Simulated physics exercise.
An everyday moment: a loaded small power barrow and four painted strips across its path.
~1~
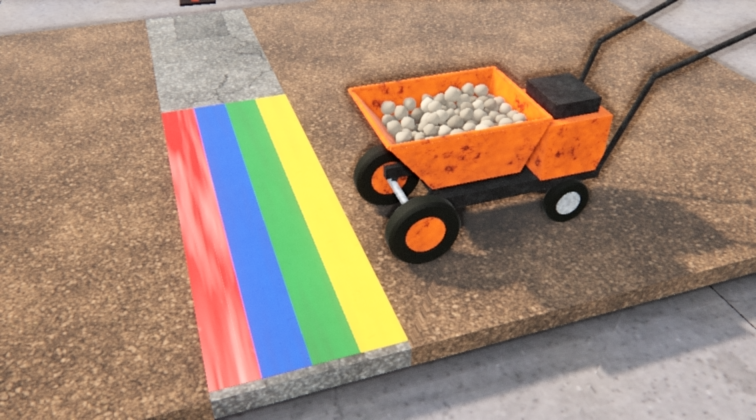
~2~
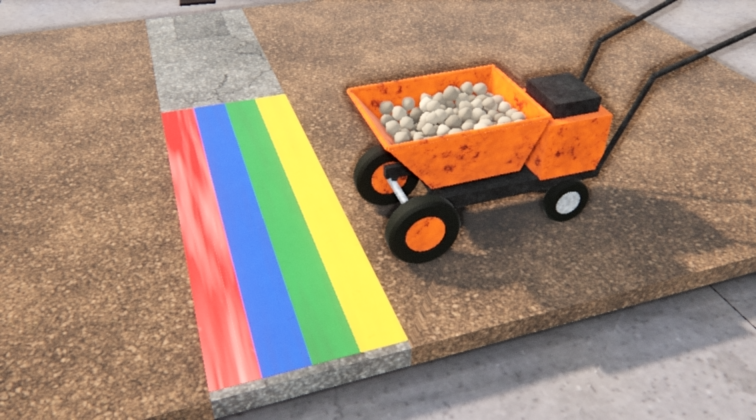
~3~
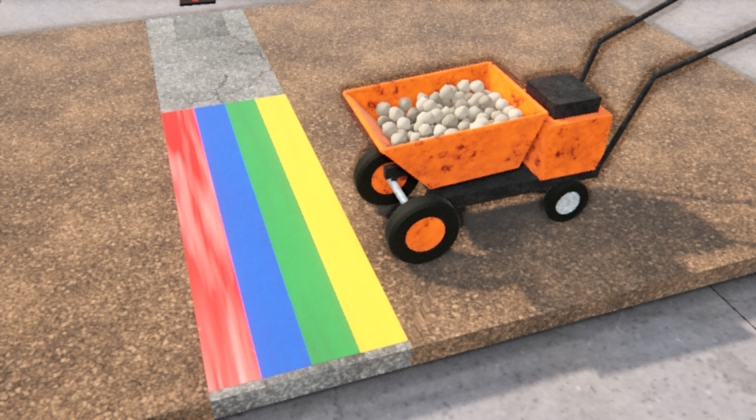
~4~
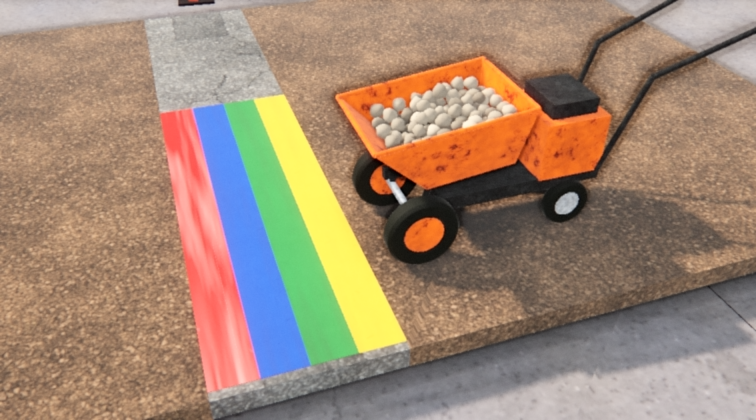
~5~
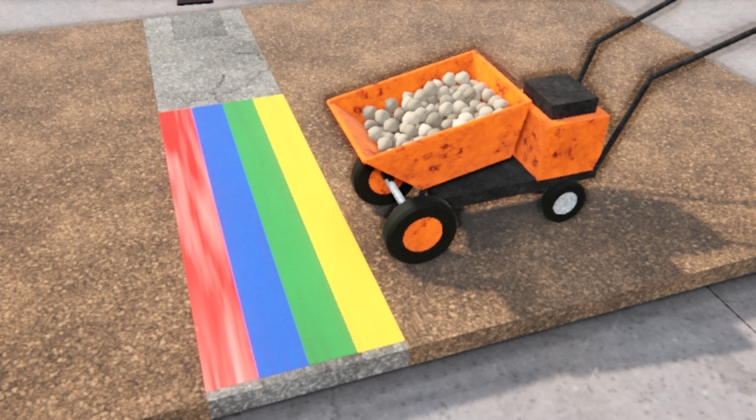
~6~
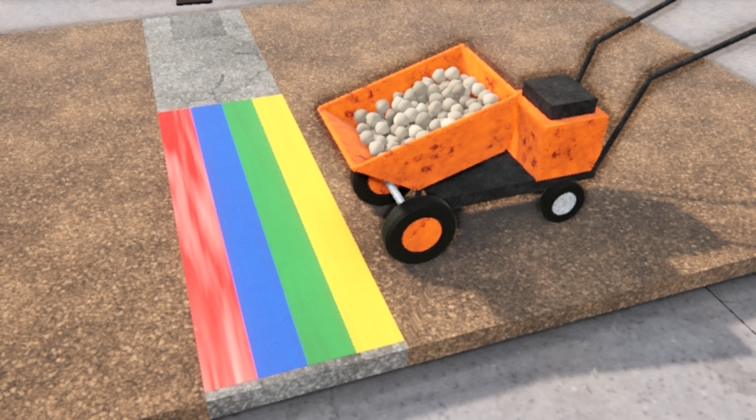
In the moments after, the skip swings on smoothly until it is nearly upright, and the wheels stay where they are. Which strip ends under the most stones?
The heap favours the blue strip.
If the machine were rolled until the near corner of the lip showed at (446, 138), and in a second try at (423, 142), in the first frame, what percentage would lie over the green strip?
The first gives 30 %, the second 30 %.
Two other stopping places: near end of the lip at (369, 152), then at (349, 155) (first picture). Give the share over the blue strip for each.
The first gives 30 %, the second 30 %.
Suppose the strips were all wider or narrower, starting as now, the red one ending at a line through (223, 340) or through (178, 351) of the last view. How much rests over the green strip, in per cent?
Near 10 % and 30 %.
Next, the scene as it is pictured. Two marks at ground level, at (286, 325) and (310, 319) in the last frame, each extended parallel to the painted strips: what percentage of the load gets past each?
The first gives 60 %, the second 80 %.
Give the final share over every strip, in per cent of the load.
About: Yellow strip 0, green strip 20, blue strip 35, red strip 25 per cent.
Just after the last frame, skip tipped steeply; every one in the skip.
A moment on, skip tipped steeply; the larger part in the skip; about a tenth over the green strip; about a tenth over the blue strip; just a few falling.
Further on, skip tipped right over; roughly a quarter in the skip; about a tenth over the green strip; roughly a third over the blue strip; roughly a quarter over the red strip; about a tenth off the paint.
When it is over, skip tipped right over; about a tenth in the skip; not one over the yellow strip; roughly a quarter over the green strip; roughly a third over the blue strip; roughly a quarter over the red strip; about a tenth off the paint.
